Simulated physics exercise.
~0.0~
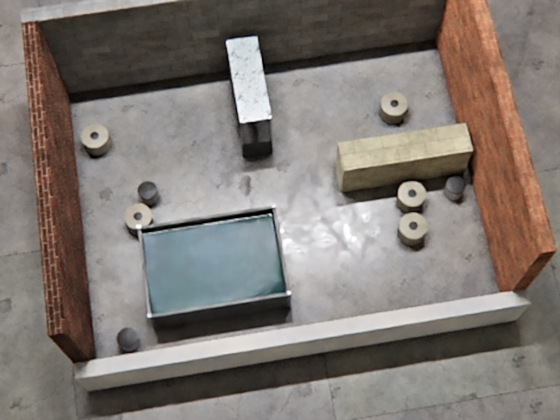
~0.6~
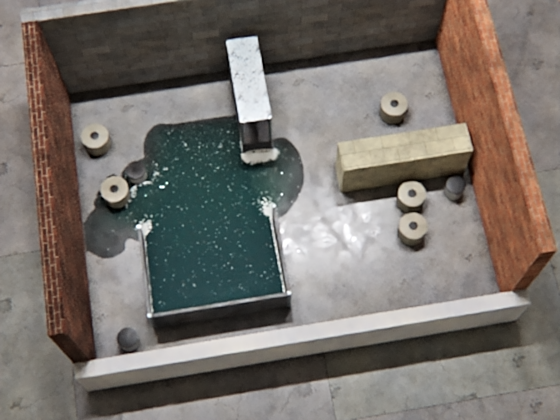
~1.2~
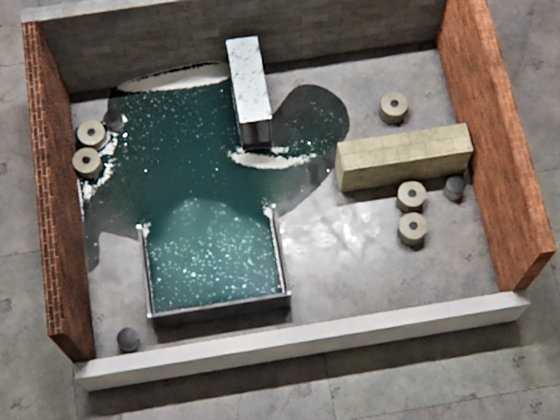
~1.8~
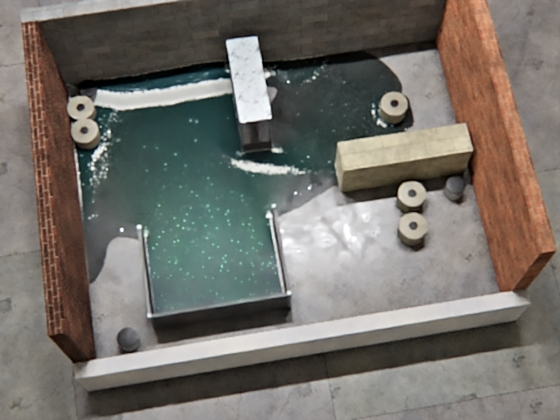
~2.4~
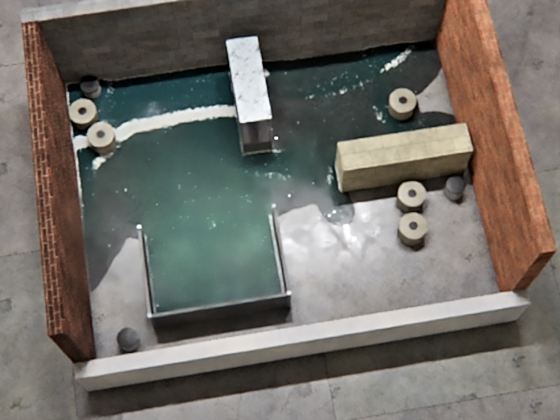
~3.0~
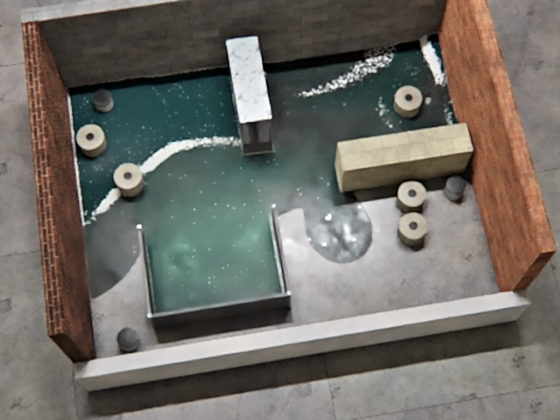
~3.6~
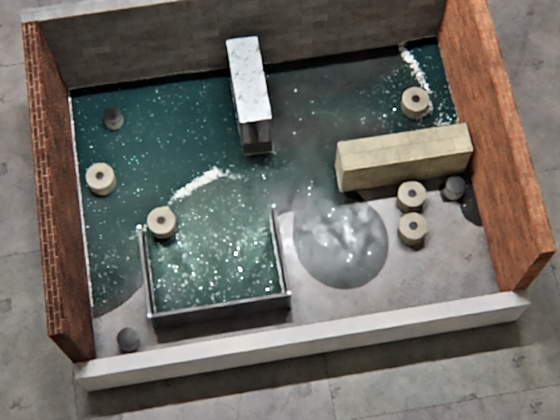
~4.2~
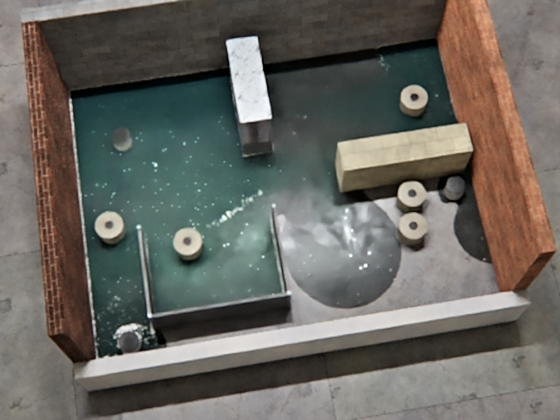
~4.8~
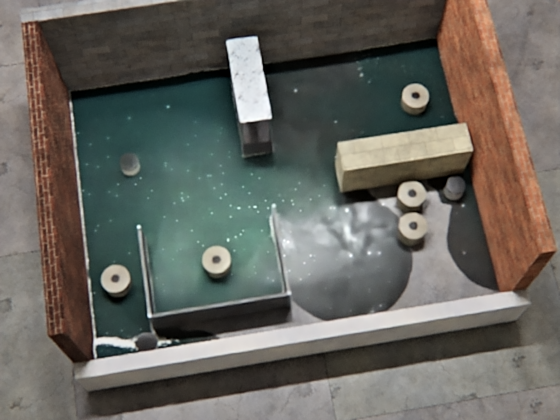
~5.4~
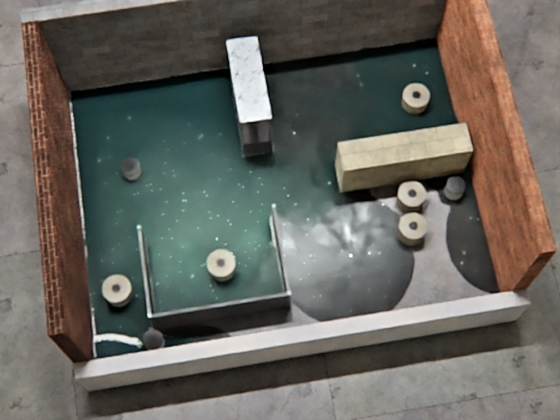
Dark green water bursting from an open-sided tank across a walled grey floor, sweeping several round objects away, one ending inside the tank.
